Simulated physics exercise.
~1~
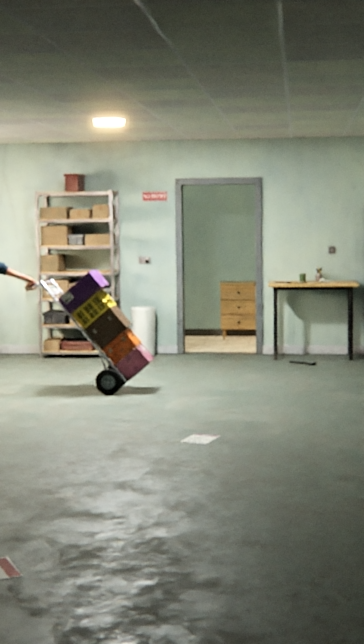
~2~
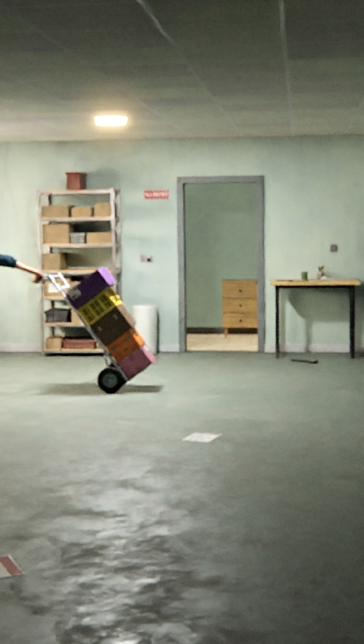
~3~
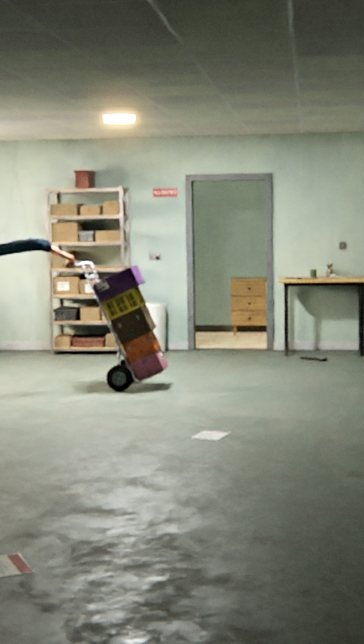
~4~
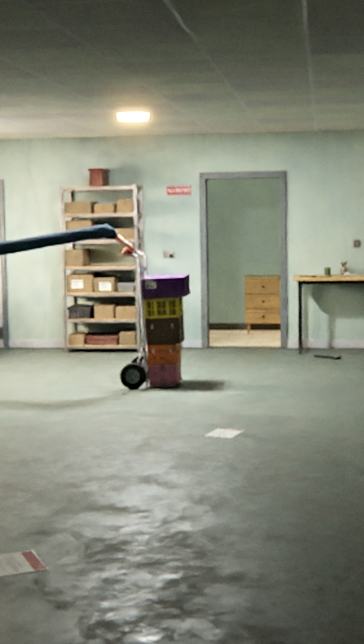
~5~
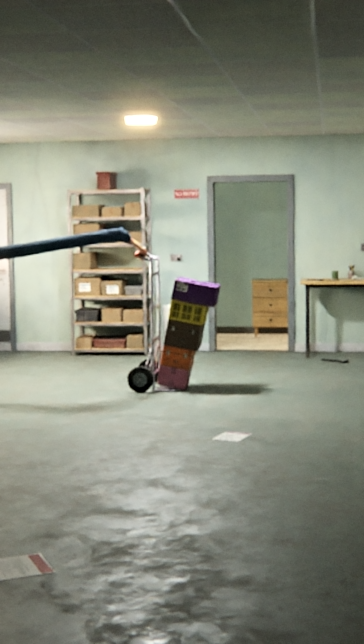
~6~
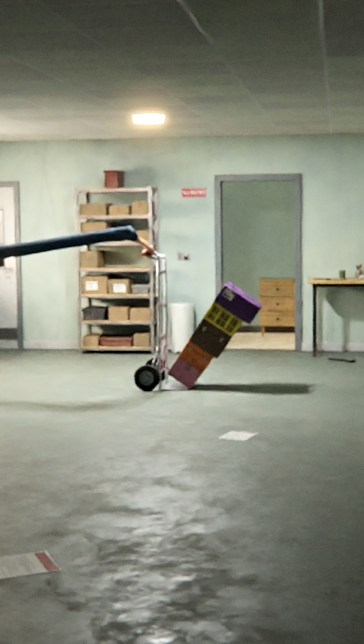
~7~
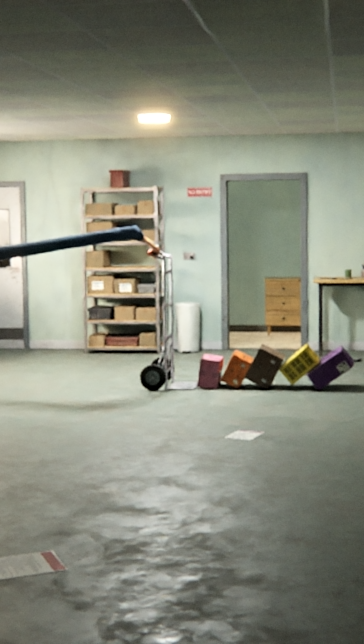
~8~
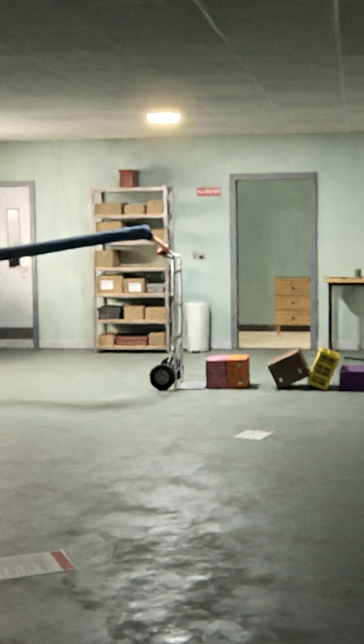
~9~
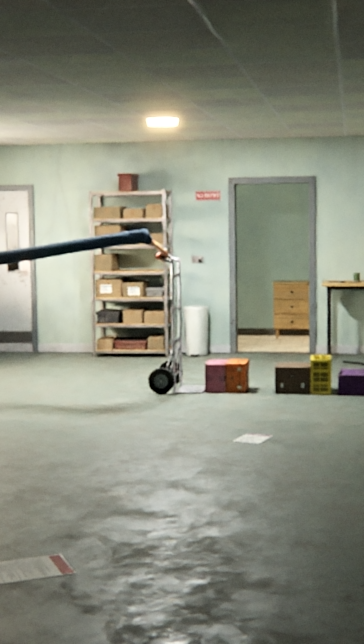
A sack truck stacked with five colourful boxes leans back to the left in a pale green storeroom, seen from the side, with shelves of cartons, a doorway and a table behind. A dark-sleeved arm reaching in from the left pushes the handle, swinging the truck upright as the view drifts left. The stack, purple on top, then yellow, brown, orange and pink, keeps tipping to the right and topples off in a row. The boxes tumble and settle on the floor, orange and pink together beside the upright truck, brown, yellow and purple farther right, while the hand still holds the handle.
